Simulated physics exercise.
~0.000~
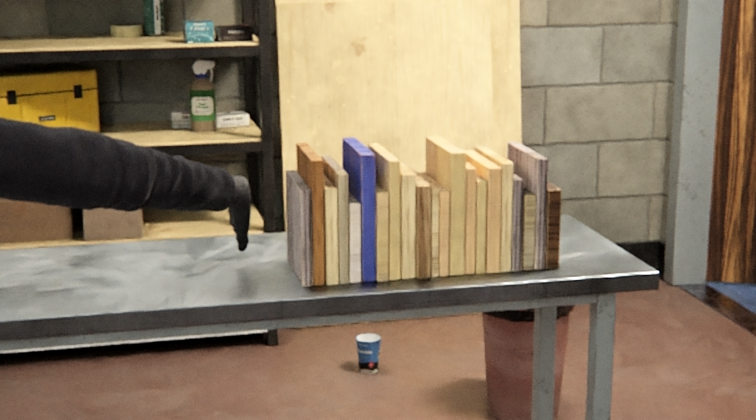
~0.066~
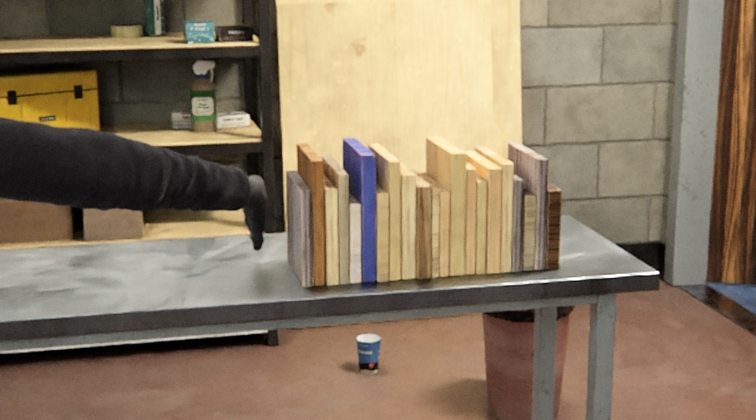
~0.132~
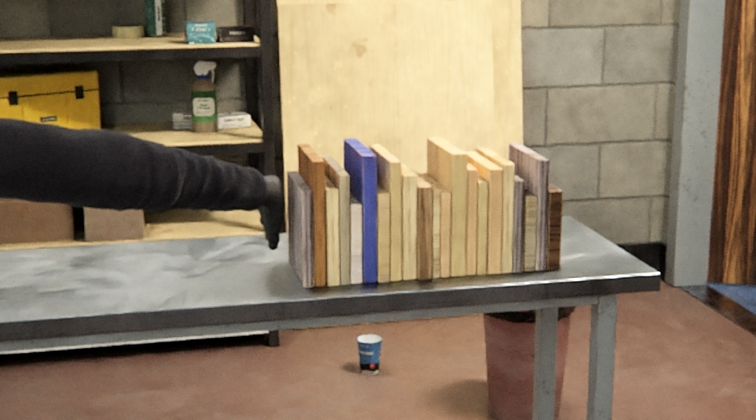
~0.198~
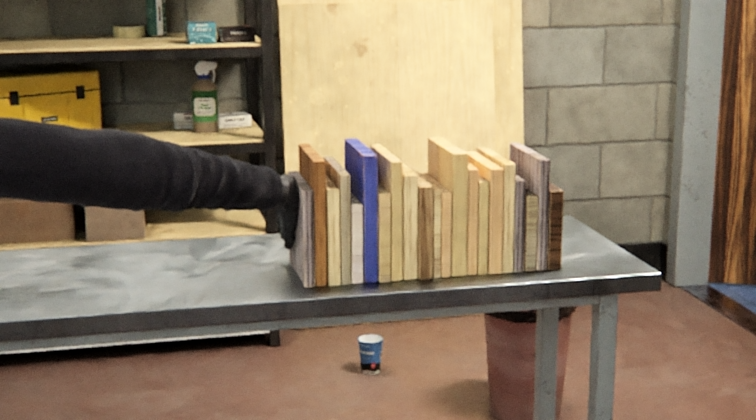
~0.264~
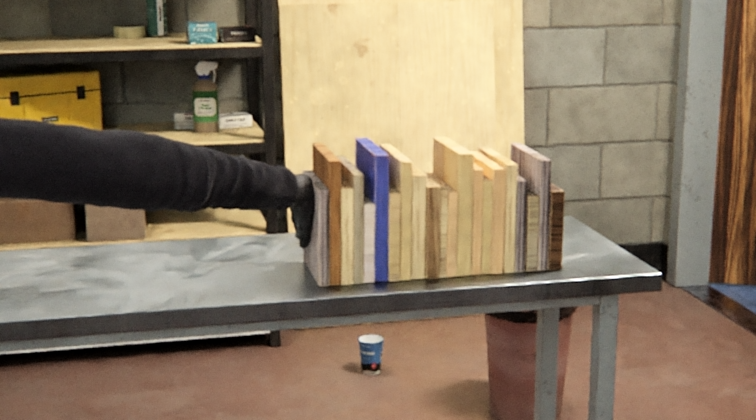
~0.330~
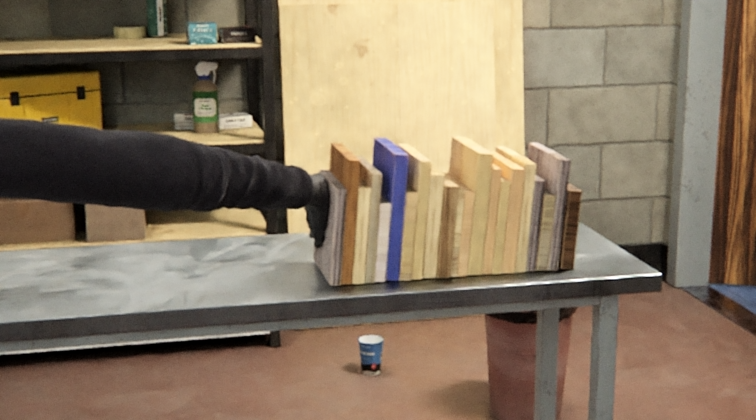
A black-sleeved arm reaches right and pushes a row of upright boards along a table.
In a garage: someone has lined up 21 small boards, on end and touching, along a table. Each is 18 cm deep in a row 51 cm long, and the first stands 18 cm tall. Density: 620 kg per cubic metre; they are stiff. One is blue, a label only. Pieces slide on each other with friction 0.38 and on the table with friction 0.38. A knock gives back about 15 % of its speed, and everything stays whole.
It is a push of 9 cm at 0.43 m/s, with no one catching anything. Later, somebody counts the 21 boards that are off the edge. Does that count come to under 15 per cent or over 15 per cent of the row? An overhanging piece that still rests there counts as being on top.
Less than 15 per cent.
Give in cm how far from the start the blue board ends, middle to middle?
Approx. displacement of blue: 10 cm.
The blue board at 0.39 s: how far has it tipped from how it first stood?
Something like 10°, give or take.
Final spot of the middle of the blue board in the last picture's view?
Last frame, centre at roughly (418, 213).
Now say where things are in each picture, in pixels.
In the first picture (each place is the centre of the face we see best), hand (232, 202) 9 cm from the first; blue board (369, 219); all in place.
The second picture shows hand (247, 201) 58 mm from the first; blue board (369, 219).
The third picture shows hand (263, 201) 29 mm from the first; blue board (370, 220).
The fourth picture shows hand (279, 200) 1 mm in; blue board (371, 220).
The fifth picture shows hand (294, 200) 28 mm in; blue board (382, 220) moved 20 mm; 10 have shifted.
The sixth picture shows hand (309, 199) 56 mm in; blue board (397, 219) tilted 4°; steepest lean 5°, the board at (559, 216); 21 have shifted.
By 0.39 s, none of the 21 boards off the edge, 21 disturbed; blue board tilted 10°.
By 0.58 s, none of the 21 boards off the edge, 21 disturbed; blue board tilted 32°.
When it is over (1.2 s), none of the 21 boards off the edge, 21 disturbed; blue board tilted 35°. That is 0 per cent. In pixels of the last frame, middles, blue board near (417, 213).
